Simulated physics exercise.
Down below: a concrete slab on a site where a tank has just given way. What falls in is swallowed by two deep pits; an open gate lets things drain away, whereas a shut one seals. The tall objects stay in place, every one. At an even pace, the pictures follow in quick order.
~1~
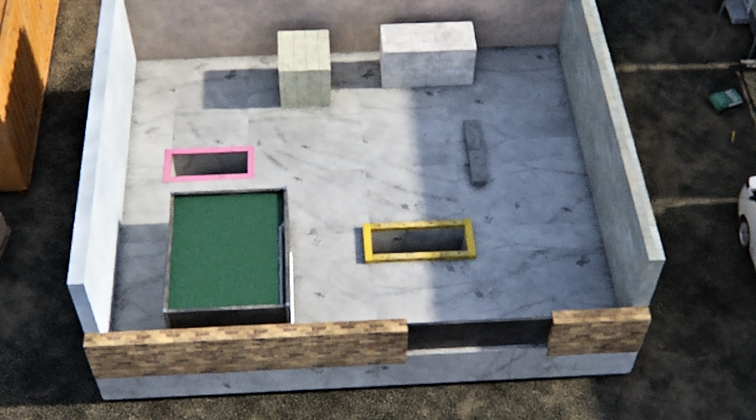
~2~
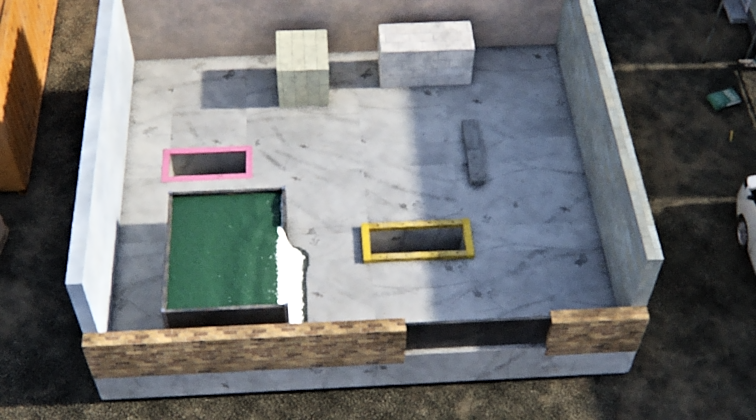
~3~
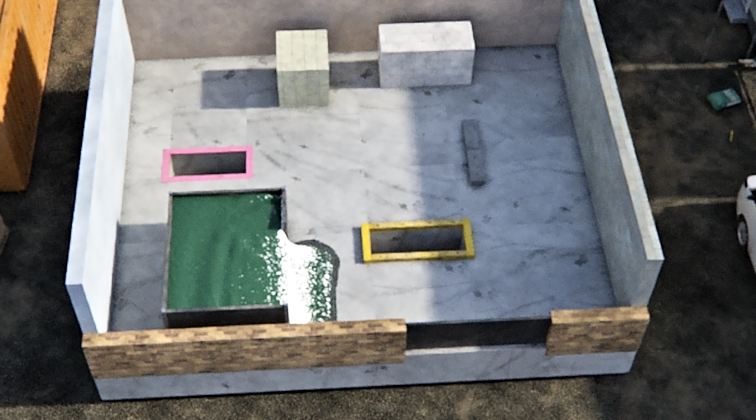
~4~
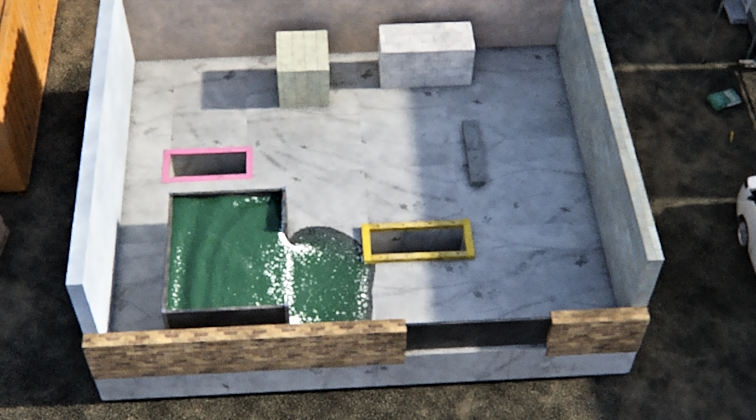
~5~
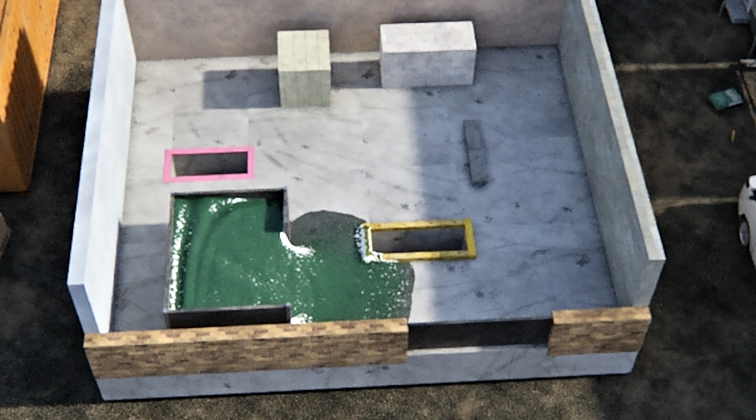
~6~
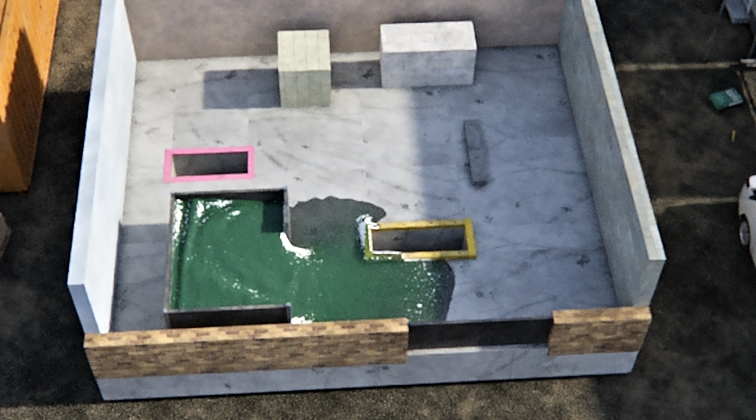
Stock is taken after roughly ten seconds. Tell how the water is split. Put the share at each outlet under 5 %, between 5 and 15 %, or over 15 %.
When it is over, the gate has under 5 %, the yellow pit has between 5 and 15 %, the pink pit has under 5 %.
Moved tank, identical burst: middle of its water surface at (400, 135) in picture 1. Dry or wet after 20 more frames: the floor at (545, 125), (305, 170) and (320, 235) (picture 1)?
Okay, first one got wet, second one high and dry, last one high and dry.
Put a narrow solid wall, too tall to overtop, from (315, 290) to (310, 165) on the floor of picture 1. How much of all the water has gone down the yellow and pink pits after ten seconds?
The yellow pit takes 0 per cent and the pink pit 6 per cent.
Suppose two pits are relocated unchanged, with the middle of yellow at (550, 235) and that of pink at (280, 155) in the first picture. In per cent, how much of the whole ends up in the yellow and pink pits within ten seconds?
Split: Yellow 25 %, pink 2 %.
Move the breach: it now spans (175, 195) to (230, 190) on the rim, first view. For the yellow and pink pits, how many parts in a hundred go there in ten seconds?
Yellow 0 %, pink 60 %.
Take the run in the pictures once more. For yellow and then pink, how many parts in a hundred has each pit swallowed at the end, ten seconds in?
In the order asked, roughly 8 and 2 percent.
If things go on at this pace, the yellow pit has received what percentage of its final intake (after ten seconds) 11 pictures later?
Roughly 60 %.
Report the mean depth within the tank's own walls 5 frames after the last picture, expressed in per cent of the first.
Roughly 58 percent.
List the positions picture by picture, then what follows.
In the first picture, the tank at (228, 250) is whole and still.
In the second picture, the front is at a hidden place, out from the gap at (286, 284).
In the third picture, water pours out at (286, 284) and has run to a hidden place.
In the fourth picture, the front is at (361, 251), out from the gap at (286, 286).
In the fifth picture, water pours out at (287, 286) and has run to (410, 272).
In the sixth picture, water pours out at (288, 285) and has run to (449, 276).
A moment on, water covers 25 % of the floor; the gate 0 %, the yellow pit 3 %, the pink pit 0 %.
Next, water covers 30 % of the floor; the gate 0 %, the yellow pit 5 %, the pink pit 0 %.
Then, water covers 45 % of the floor; the gate 0 %, the yellow pit 7 %, the pink pit 0 %.
Later, water covers 65 % of the floor; the gate 0 %, the yellow pit 7 %, the pink pit 0 %.
In the end, water covers 90 % of the floor; the gate 0 %, the yellow pit 8 %, the pink pit 2 %.
